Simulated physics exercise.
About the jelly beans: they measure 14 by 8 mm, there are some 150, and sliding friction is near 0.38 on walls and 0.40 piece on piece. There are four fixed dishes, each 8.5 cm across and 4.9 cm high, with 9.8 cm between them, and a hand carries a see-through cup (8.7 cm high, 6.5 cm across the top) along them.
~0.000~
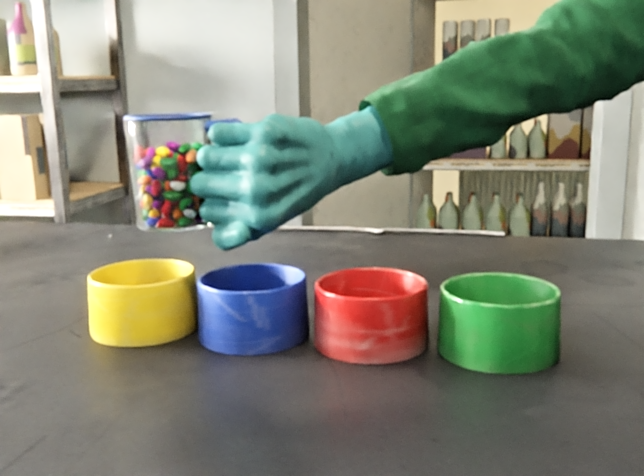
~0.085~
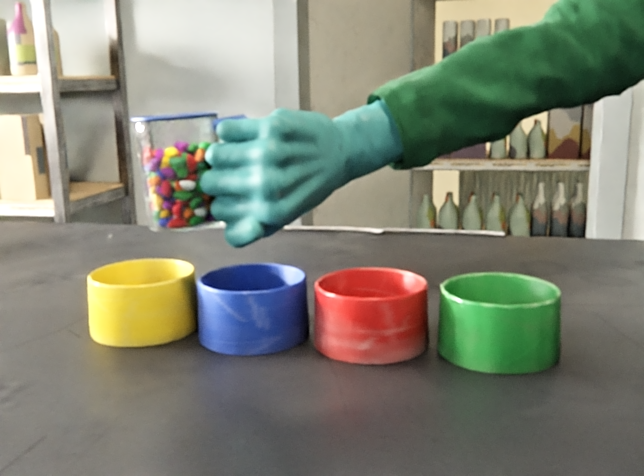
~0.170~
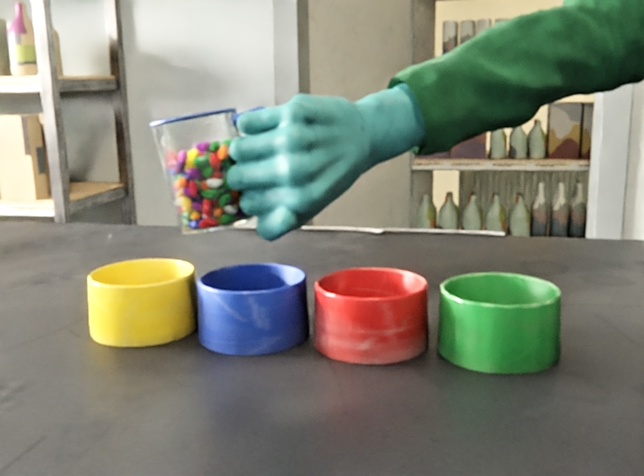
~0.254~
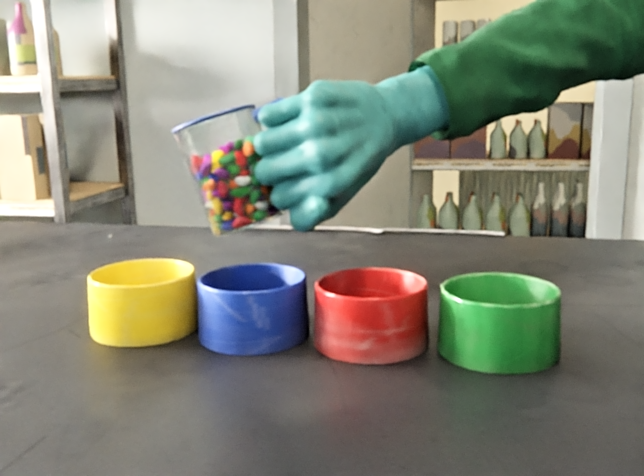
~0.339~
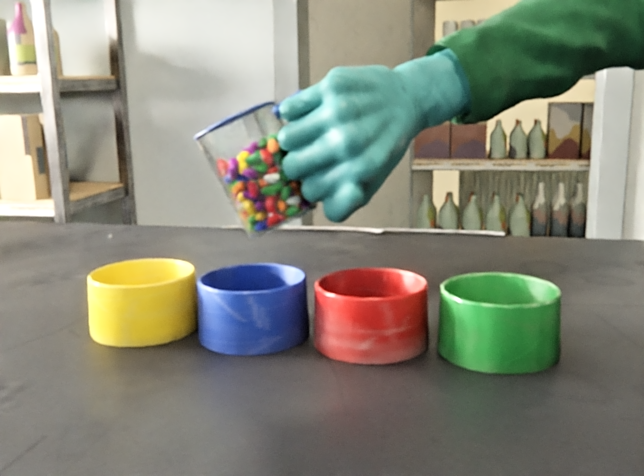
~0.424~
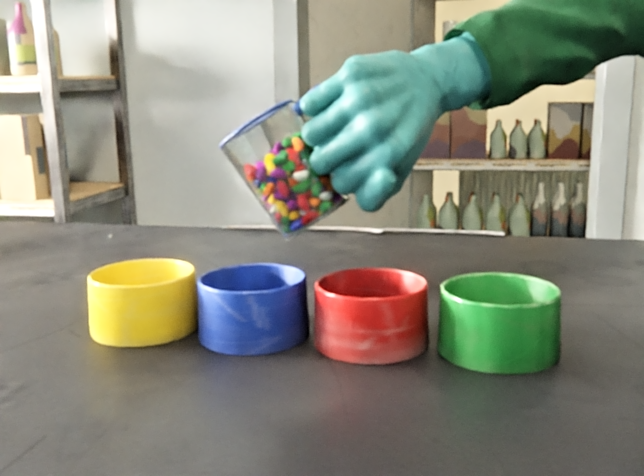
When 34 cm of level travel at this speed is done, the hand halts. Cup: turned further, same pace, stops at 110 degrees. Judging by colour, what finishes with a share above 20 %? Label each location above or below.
Labels - red: Below, blue: Below, green: Above, yellow: Below, counter: Below.
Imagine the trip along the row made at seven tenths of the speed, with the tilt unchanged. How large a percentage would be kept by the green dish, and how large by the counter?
Shares: Green 50, counter 20.
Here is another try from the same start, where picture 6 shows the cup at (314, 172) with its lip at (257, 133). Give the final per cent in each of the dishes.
Red 0; blue 0; green 100; yellow 0.
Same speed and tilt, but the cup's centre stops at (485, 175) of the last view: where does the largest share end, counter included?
The biggest share ends at red.
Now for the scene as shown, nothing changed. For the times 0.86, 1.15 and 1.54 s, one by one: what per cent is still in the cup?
Going in order, it reads 100, then 100, and finally 70 per cent.
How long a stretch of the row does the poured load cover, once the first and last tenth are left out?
5 centimetres.
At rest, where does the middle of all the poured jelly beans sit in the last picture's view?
Around (506, 323).
Then, at 0.86 s, tilt 71 degrees; cup holds 100 %.
After 1.15 s, tilt 97 degrees; cup holds 100 %.
After 1.54 s, tilt 110 degrees; cup holds 70 %, green 25 %.
By 2.8 s all is still; red 0 %, blue 0 %, green 95 %, yellow 0 %, counter 5 %.
